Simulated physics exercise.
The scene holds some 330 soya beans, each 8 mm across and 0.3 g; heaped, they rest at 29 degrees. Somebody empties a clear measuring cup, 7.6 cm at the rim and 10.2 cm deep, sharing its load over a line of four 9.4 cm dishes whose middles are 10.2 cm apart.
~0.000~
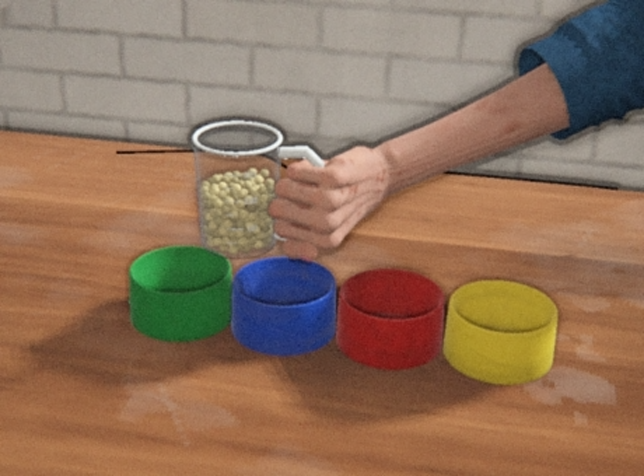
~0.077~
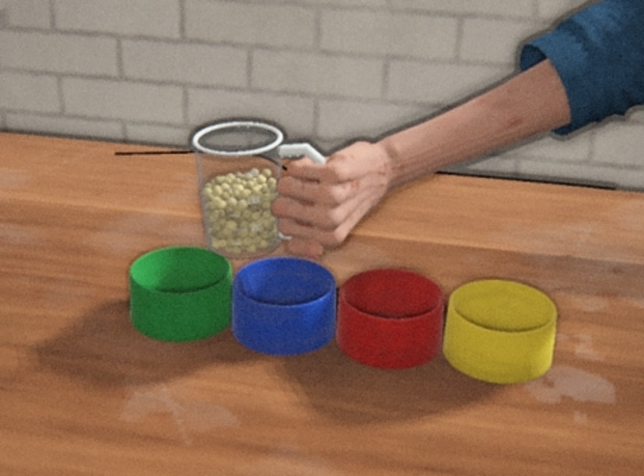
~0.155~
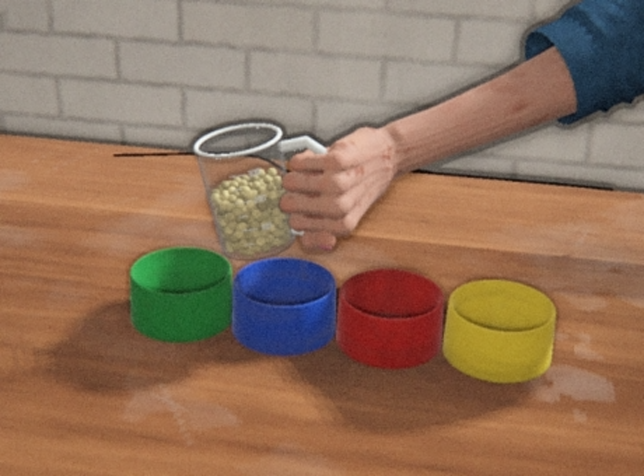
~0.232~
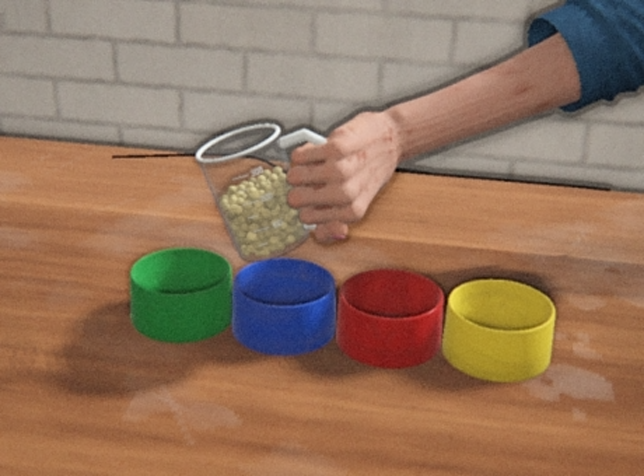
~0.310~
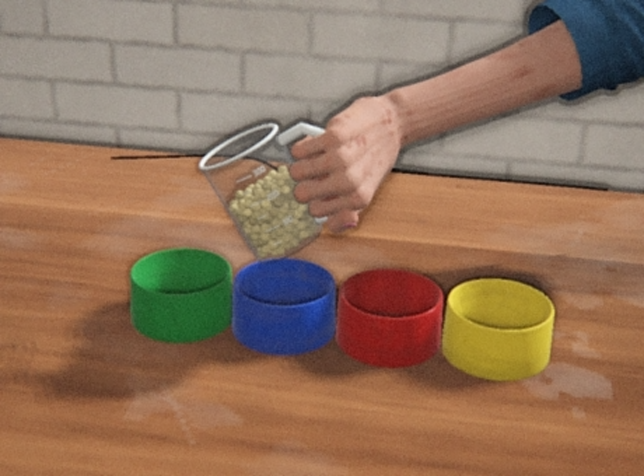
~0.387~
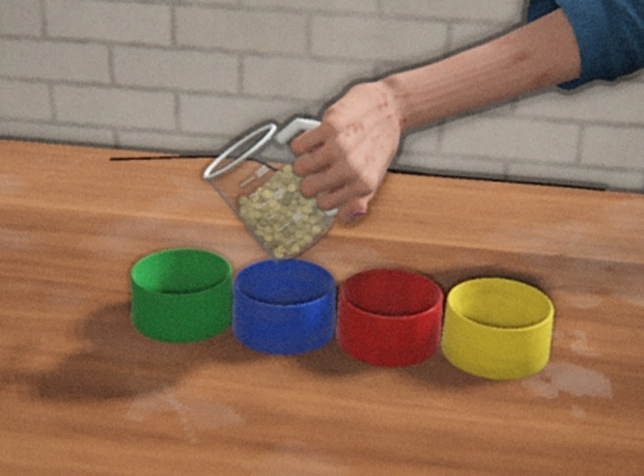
On a wooden tabletop, a hand gradually tilting a clear cup of pale beans leftward behind green, blue, red and yellow dishes.
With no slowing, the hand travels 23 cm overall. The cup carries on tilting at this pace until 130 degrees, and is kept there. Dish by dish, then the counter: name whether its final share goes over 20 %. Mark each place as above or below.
Marks: Red below, blue above, green below, yellow below, counter below.
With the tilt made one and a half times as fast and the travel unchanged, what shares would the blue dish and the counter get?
Result - blue: 100; counter: 0.
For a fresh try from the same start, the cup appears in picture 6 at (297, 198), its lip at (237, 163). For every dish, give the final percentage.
Kept per dish: Red = 80, blue = 0, green = 0, yellow = 10.
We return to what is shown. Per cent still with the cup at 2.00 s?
It works out to about 0 per cent of the load.
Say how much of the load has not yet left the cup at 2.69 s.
0 per cent.
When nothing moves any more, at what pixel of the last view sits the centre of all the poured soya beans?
In the last view, approximately (290, 307).
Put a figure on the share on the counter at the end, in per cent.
Roughly 5 in a hundred.
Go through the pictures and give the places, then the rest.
In the first picture, cup at (238, 191), tilt 0 degrees, lip at (196, 134), moved 0.0 cm; middle of the pieces at (239, 207); green dish at (180, 269); blue dish at (284, 281); red dish at (392, 294); yellow dish at (503, 307).
In the second picture, cup at (241, 192), tilt 3 degrees, lip at (197, 137), moved 0.2 cm; middle of the pieces at (242, 208).
In the third picture, cup at (248, 193), tilt 11 degrees, lip at (198, 144), moved 0.9 cm; middle of the pieces at (252, 209).
In the fourth picture, cup at (256, 194), tilt 19 degrees, lip at (200, 153), moved 1.7 cm; middle of the pieces at (262, 210).
In the fifth picture, cup at (264, 195), tilt 28 degrees, lip at (203, 162), moved 2.4 cm; middle of the pieces at (273, 210).
In the sixth picture, cup at (273, 196), tilt 36 degrees, lip at (208, 172), moved 3.2 cm; middle of the pieces at (283, 210); green dish at (182, 272); blue dish at (285, 282); red dish at (391, 293); yellow dish at (500, 304). Its pace works out near 110 degrees a second; the hand travels 10 cm a second.
After 1.36 s, tilt 130 degrees; cup holds 5 %, blue 90 %.
After 2.00 s, tilt 130 degrees; cup holds 0 %, blue 95 %.
After 2.69 s, tilt 130 degrees; cup holds 0 %, blue 95 %.
In the end, at 3.0 s, red 0 %, blue 95 %, green 0 %, yellow 0 %, counter 5 %.
